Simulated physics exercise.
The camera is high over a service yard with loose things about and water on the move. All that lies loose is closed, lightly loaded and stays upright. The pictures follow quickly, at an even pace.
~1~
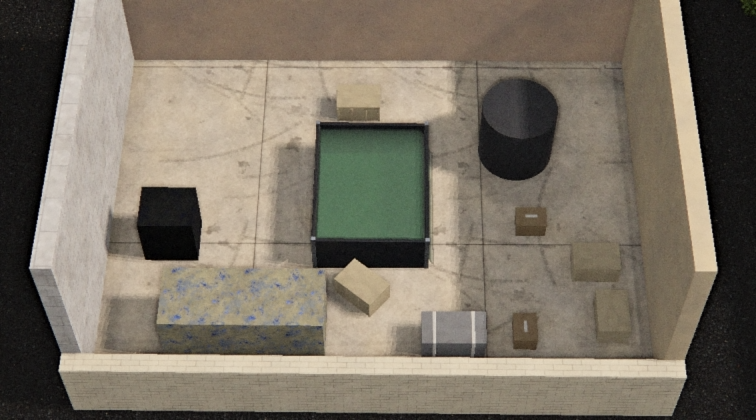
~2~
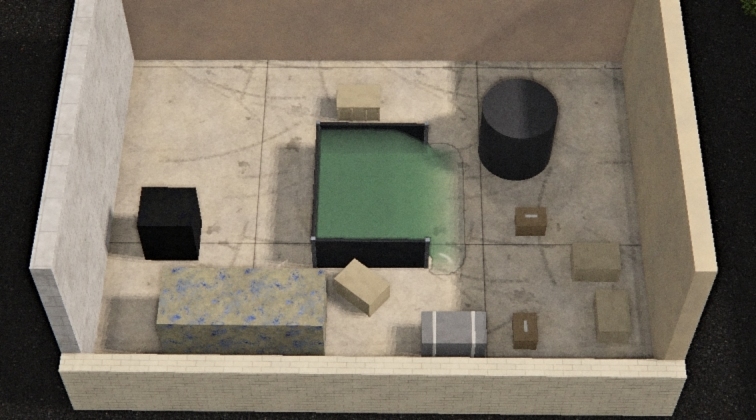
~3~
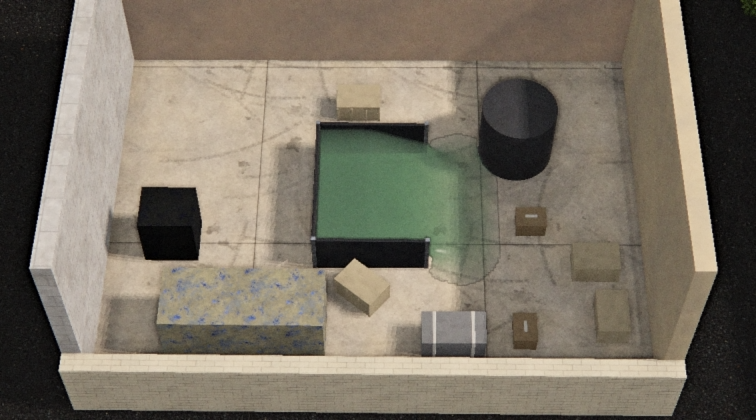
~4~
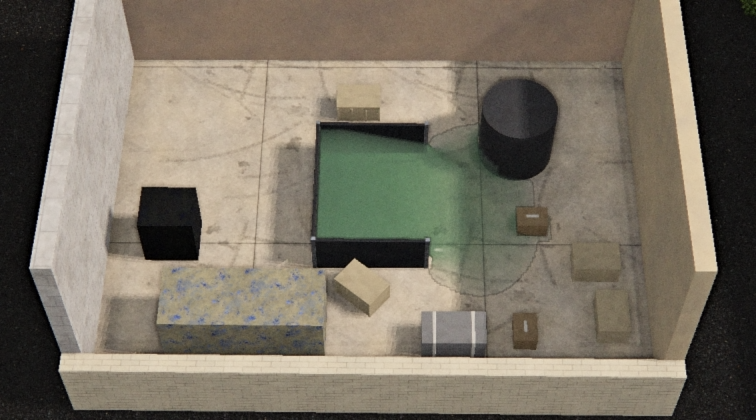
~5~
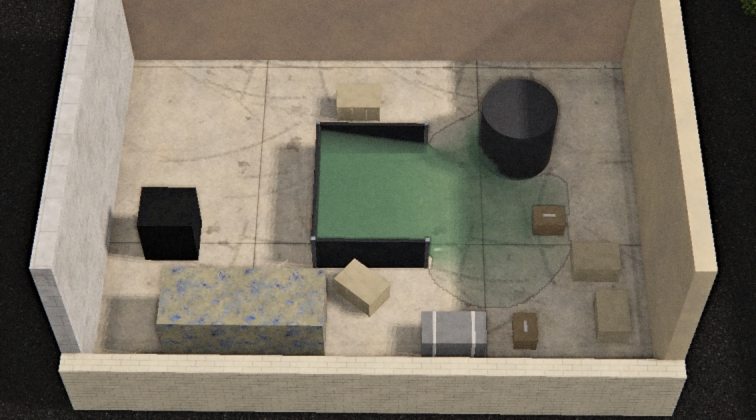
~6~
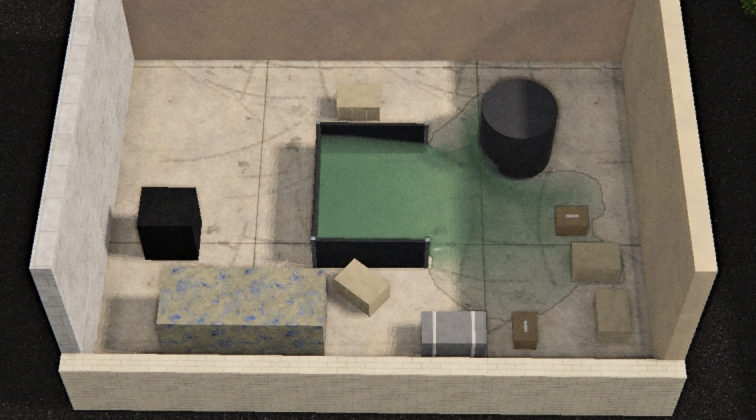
Green water spreads rightward from an open-sided tank across the yard, pushing one small brown box right.
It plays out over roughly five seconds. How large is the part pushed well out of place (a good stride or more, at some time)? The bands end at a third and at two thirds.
That comes to two thirds or above.
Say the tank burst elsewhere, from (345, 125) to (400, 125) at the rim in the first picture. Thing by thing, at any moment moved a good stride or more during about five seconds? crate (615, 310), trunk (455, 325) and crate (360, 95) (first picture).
In that order: No, no, shifted that much.
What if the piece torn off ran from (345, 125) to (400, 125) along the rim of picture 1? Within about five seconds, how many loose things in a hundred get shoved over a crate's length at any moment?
Close to 10 %.
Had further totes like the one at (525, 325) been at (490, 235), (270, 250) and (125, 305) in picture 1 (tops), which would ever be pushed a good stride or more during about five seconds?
As listed: Pushed that far, never so far, short of that.
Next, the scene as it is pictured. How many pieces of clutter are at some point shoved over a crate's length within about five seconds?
I count 5.
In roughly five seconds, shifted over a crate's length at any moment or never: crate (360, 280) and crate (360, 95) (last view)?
One after the other: Short of that, not that far.
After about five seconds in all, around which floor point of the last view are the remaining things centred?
Near (452, 264).
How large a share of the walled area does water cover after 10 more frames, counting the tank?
Roughly 45 per cent.
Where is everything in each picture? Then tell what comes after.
The first picture shows a tote at (531, 217), on the bottom; a tote at (526, 327), on the bottom; 0 of 7 have shifted.
The second picture shows a tote at (531, 217), on the bottom; a tote at (526, 327), on the bottom; 0 of 7 have shifted.
The third picture shows a tote at (531, 217), on the bottom; a tote at (526, 327), on the bottom; 0 of 7 have shifted.
The fourth picture shows a tote at (533, 217) rests on the ground; a tote at (526, 327) rests on the ground; 0 of 7 have shifted.
The fifth picture shows a tote at (549, 216) rests on the ground, close to its start; a tote at (526, 327) rests on the ground; 1 of 7 have shifted.
The sixth picture shows a tote at (572, 216), on the bottom, a stride from its start; a tote at (526, 327) rests on the ground; 1 of 7 have shifted.
A moment on, 1 of 7 are well off their spots; 1 afloat.
Next, 3 of 7 are well off their spots; 3 afloat.
Later, 2 of 7 are well off their spots; 4 afloat.
In the end, 5 of 7 are well off their spots, and 5 have been at some point; 5 afloat.
